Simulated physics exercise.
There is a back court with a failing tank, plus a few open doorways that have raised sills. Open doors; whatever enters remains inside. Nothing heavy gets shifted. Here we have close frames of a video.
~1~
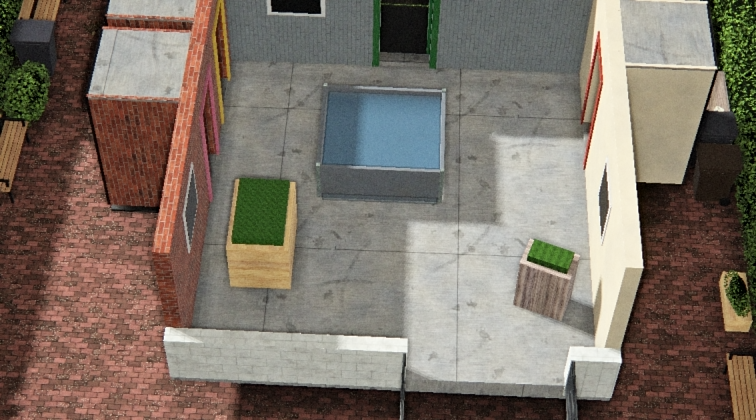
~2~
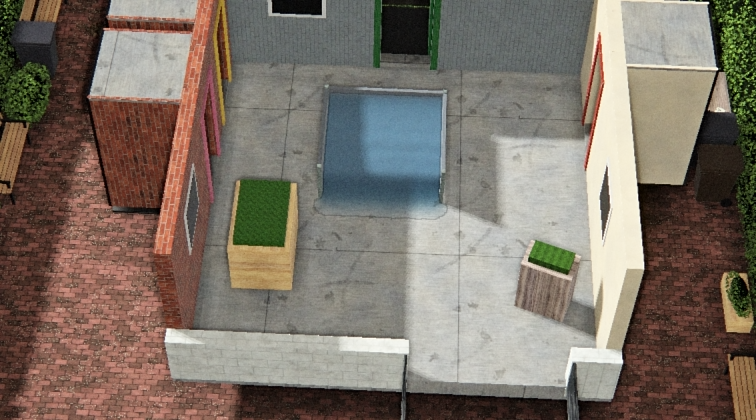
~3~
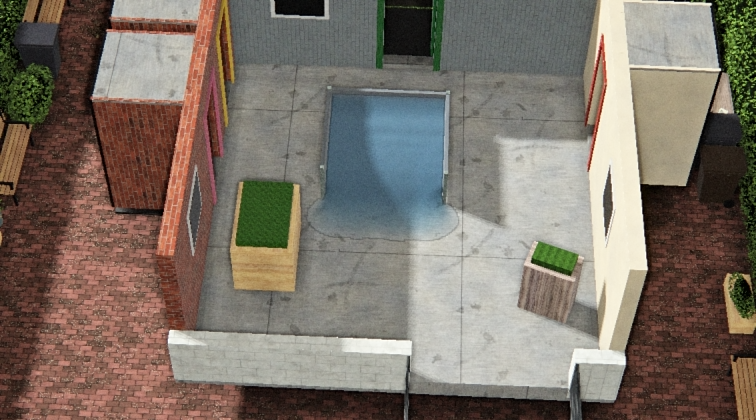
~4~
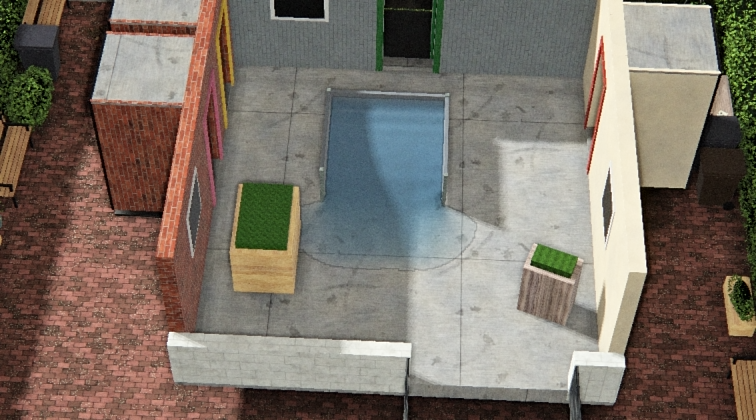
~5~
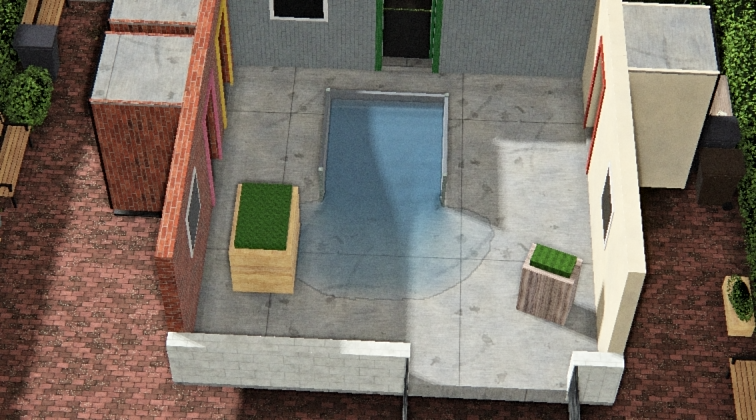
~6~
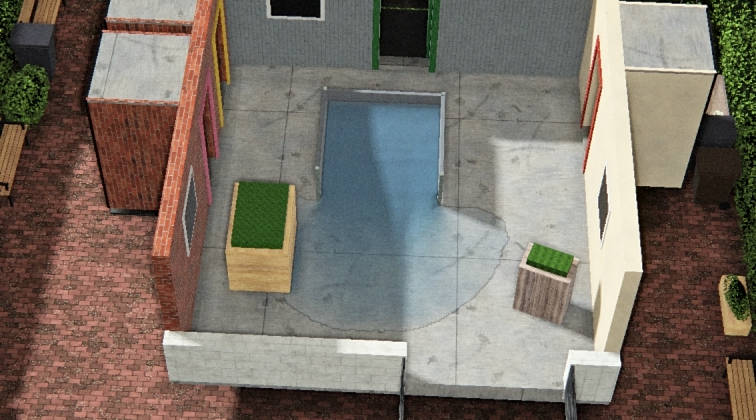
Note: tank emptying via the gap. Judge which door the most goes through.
The most goes through the pink door.
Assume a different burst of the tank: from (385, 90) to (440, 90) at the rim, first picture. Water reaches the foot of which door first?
That would be the one in green.
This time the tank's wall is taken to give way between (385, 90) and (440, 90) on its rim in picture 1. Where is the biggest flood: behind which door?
That is the one in green.
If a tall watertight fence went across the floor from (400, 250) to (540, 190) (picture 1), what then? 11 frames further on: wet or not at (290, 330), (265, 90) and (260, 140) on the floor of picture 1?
In that order: Under water, not flooded, free of water.
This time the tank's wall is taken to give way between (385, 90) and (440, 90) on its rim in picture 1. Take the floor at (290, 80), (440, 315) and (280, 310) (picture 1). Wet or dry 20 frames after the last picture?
The first spot is soaked through, the second is left untouched, the third is left untouched.
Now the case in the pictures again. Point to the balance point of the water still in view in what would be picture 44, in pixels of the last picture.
My reading is close to (349, 253).
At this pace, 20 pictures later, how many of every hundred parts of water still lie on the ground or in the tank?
About 78 per cent.
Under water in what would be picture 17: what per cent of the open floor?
I make it 40 per cent.
A moment on, water covers 35 % of the floor; green door not reached, pink door not reached, yellow door not reached, red door not reached.
Next, water covers 40 % of the floor; green door not reached, pink door wet at the sill, nothing in, yellow door not reached, red door not reached.
Then, water covers 50 % of the floor; green door not reached, pink door wet at the sill, nothing in, yellow door not reached, red door not reached.
Later, water covers 65 % of the floor; green door not reached, pink door some in, yellow door wet at the sill, nothing in, red door not reached.
In the end, water covers 95 % of the floor; green door wet at the sill, nothing in, pink door some in, yellow door a trickle in, red door wet at the sill, nothing in; the pink door has let in the most.
